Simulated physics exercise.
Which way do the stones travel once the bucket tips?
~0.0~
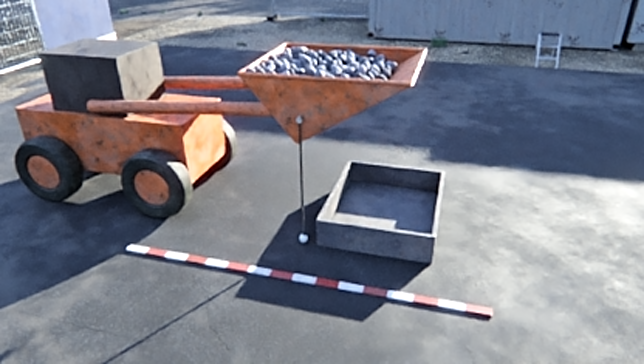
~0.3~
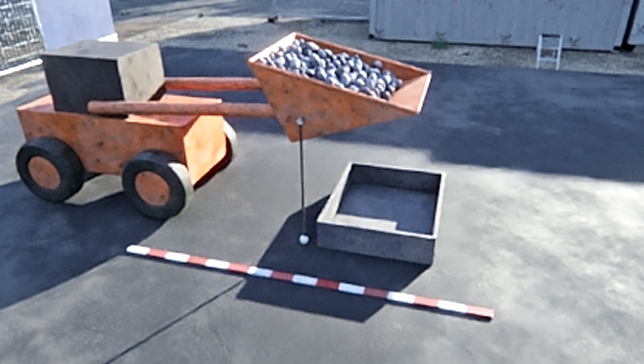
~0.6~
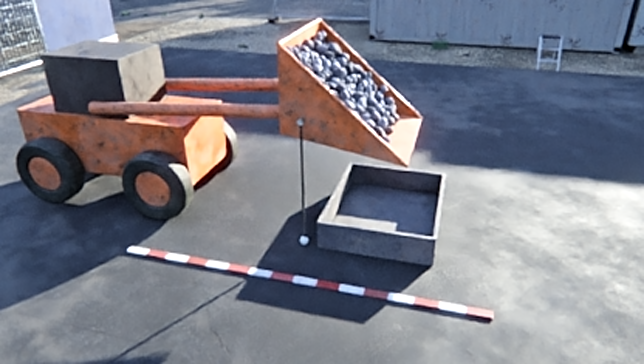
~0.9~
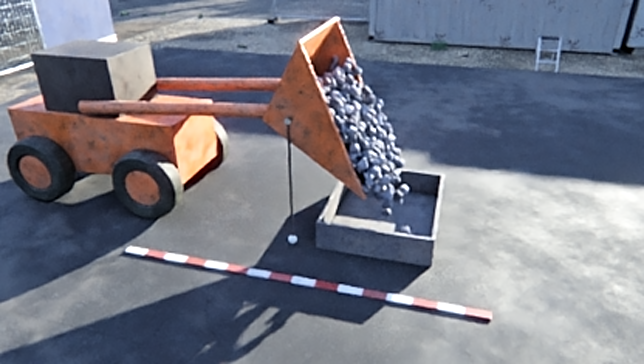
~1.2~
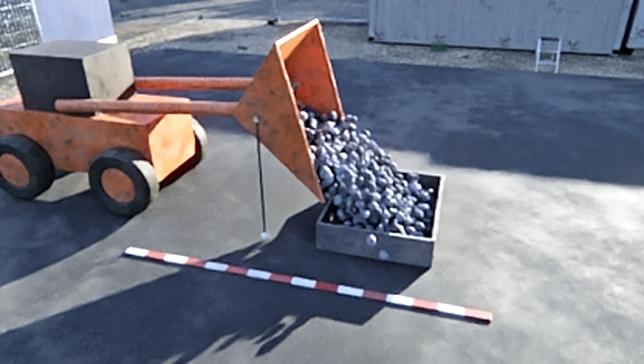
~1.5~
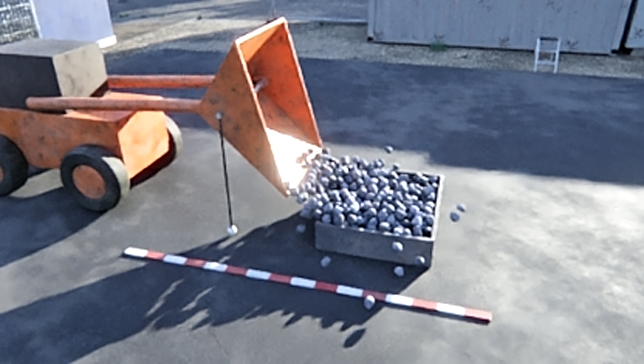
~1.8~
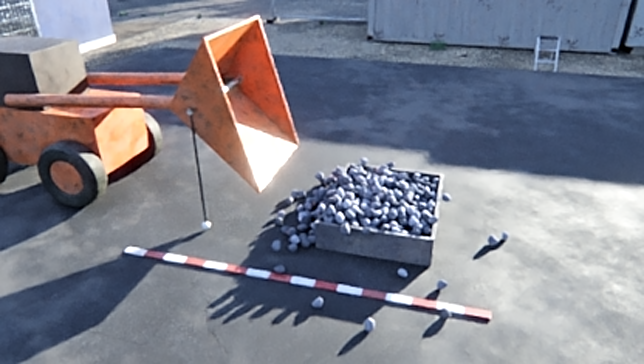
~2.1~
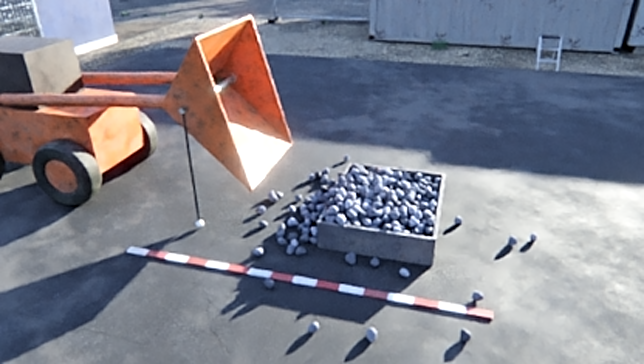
The stones move down, sliding out of the bucket toward the low bin.
